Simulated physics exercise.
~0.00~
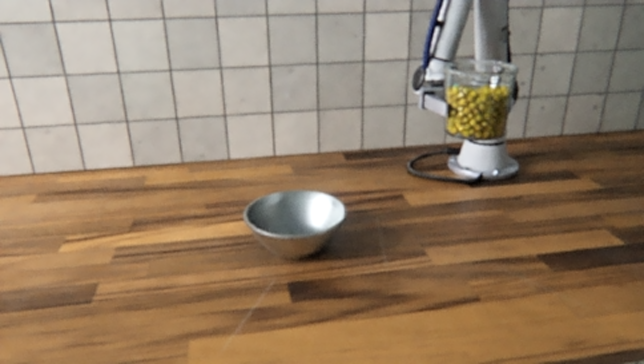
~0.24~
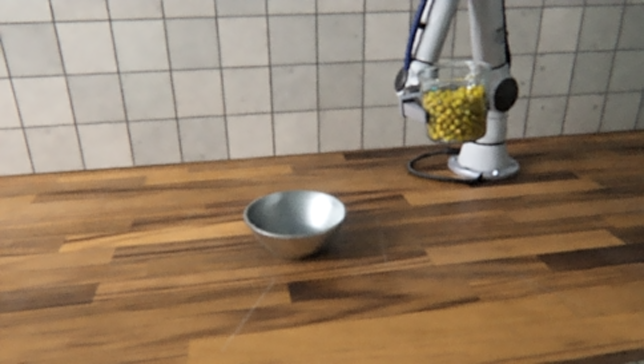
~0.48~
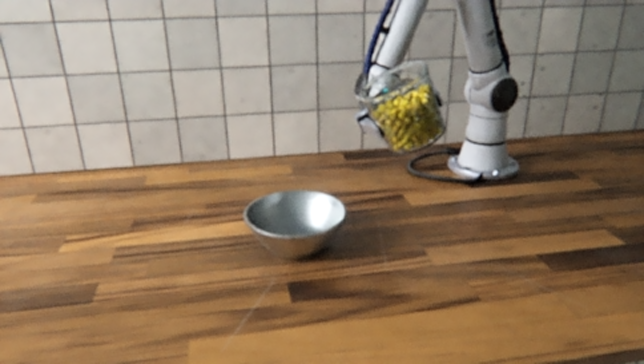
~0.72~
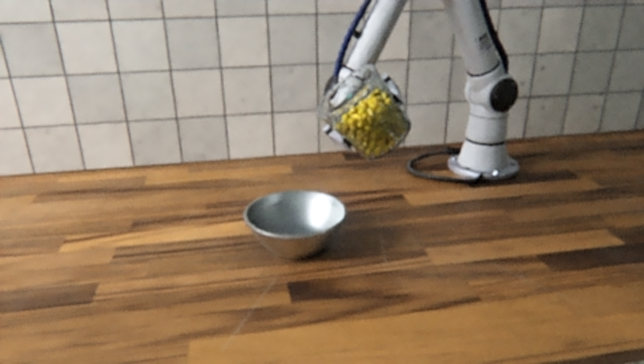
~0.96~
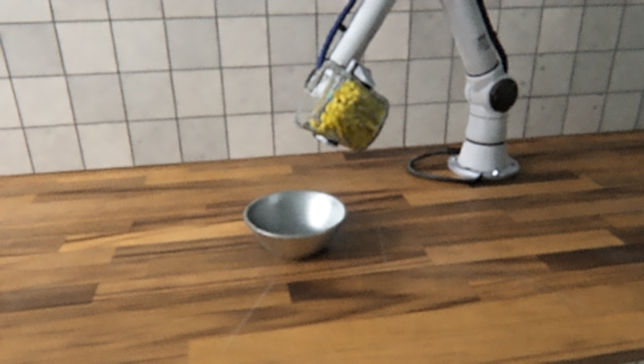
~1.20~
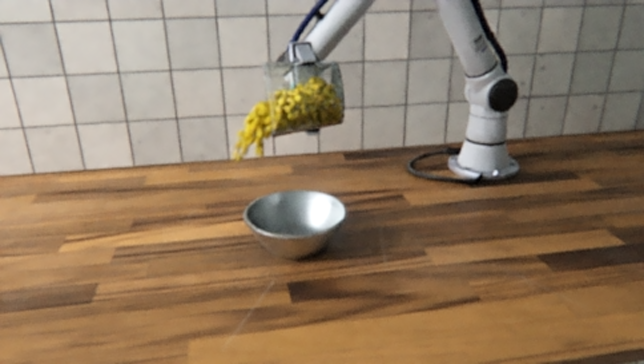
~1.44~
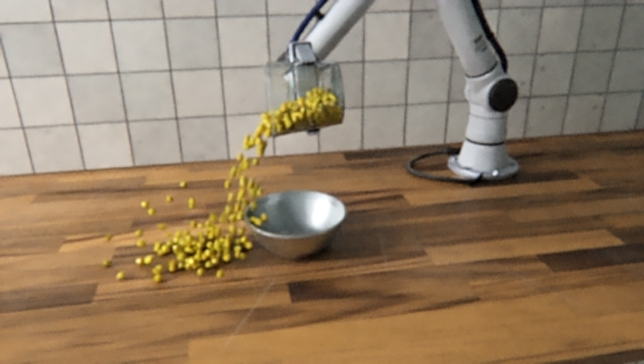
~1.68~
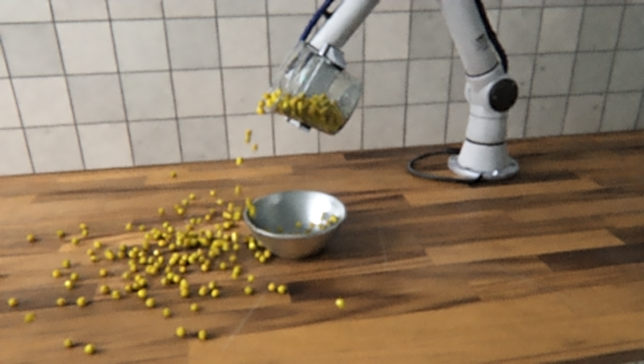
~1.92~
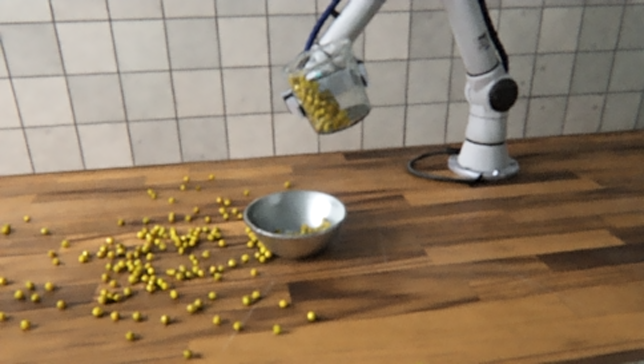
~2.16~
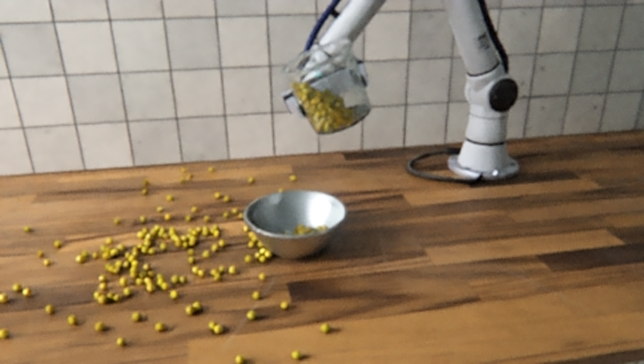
A white robot arm holding a clear beaker full of yellow beads stands at the right of a wooden worktop, in front of a pale tiled wall, seen from a still, slightly raised view. A grey metal bowl sits near the middle. The arm swings the beaker left, leaning it as it goes, then tips it onto its side above the bowl. Beads pour past the bowl's left rim and scatter widely over the wood, while only a few land inside. The beaker tilts partly back upright, still holding many beads, and stops with most of the spilled ones left of the bowl.
